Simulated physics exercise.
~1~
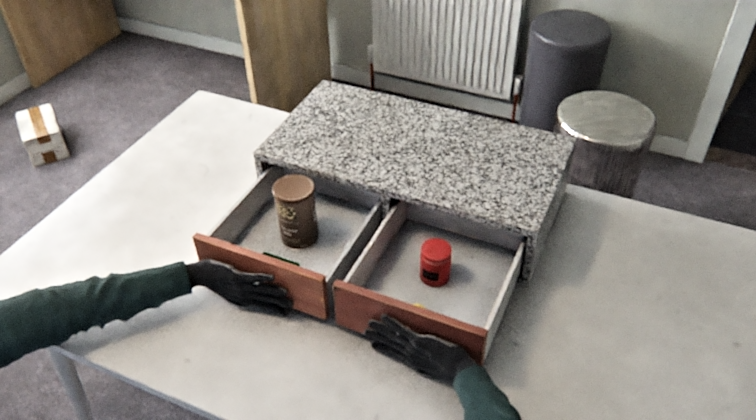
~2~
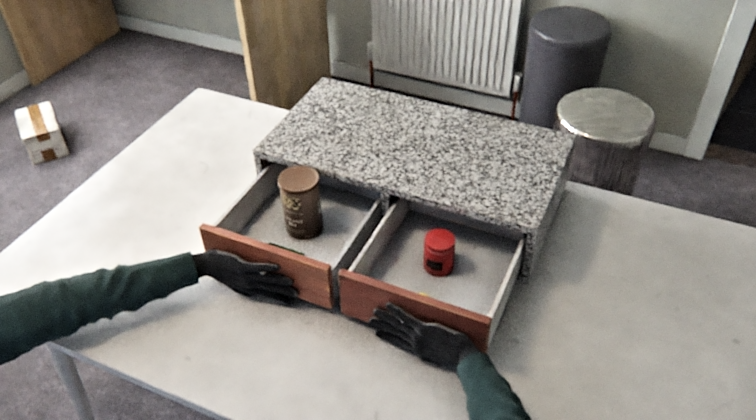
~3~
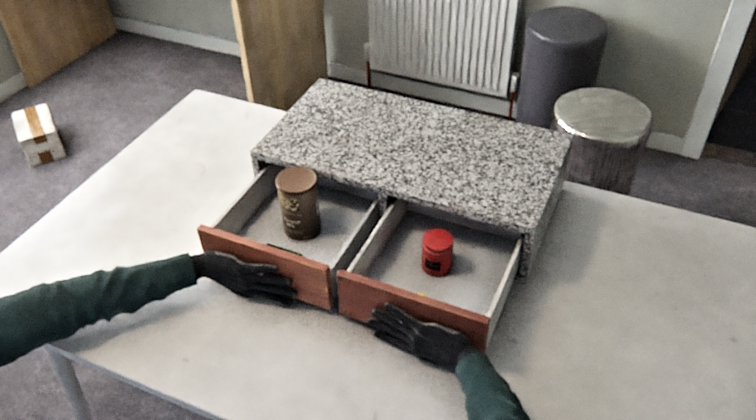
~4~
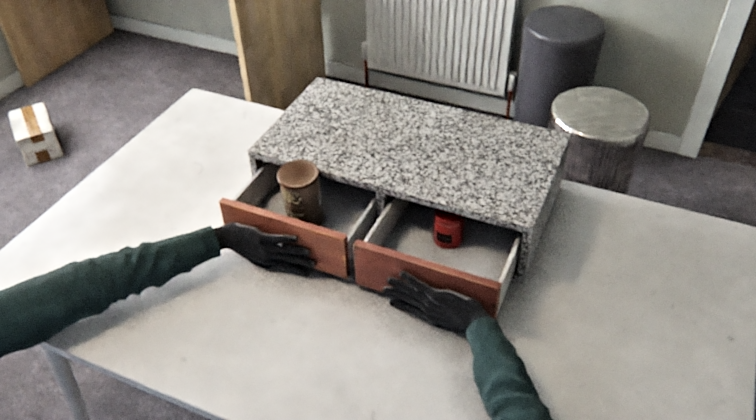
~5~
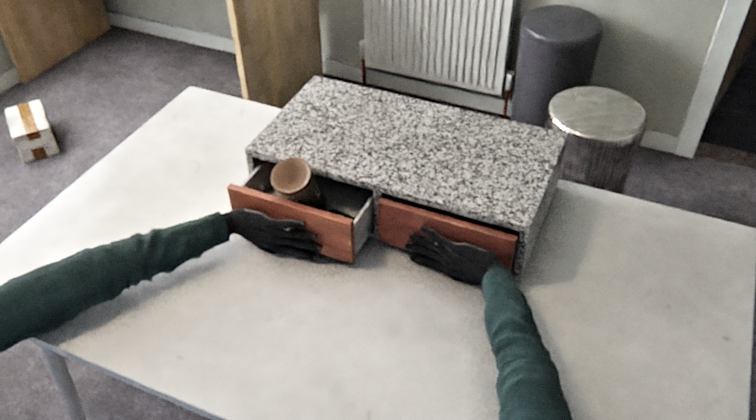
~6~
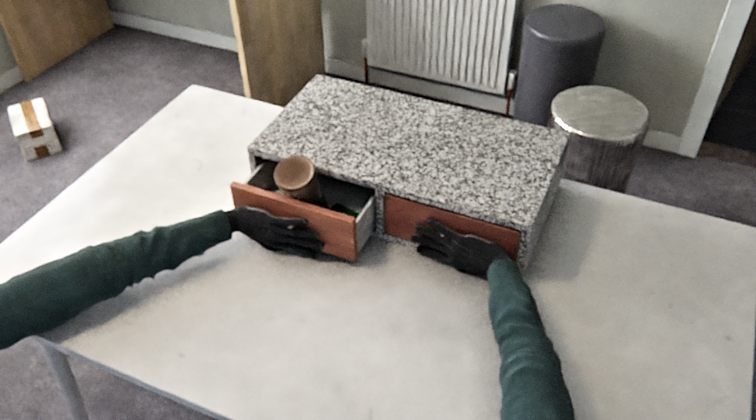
Gloved hands pushing two open drawers into a granite-topped cabinet, the right shutting over a red jar, the left stopping ajar as its brown pot tips.
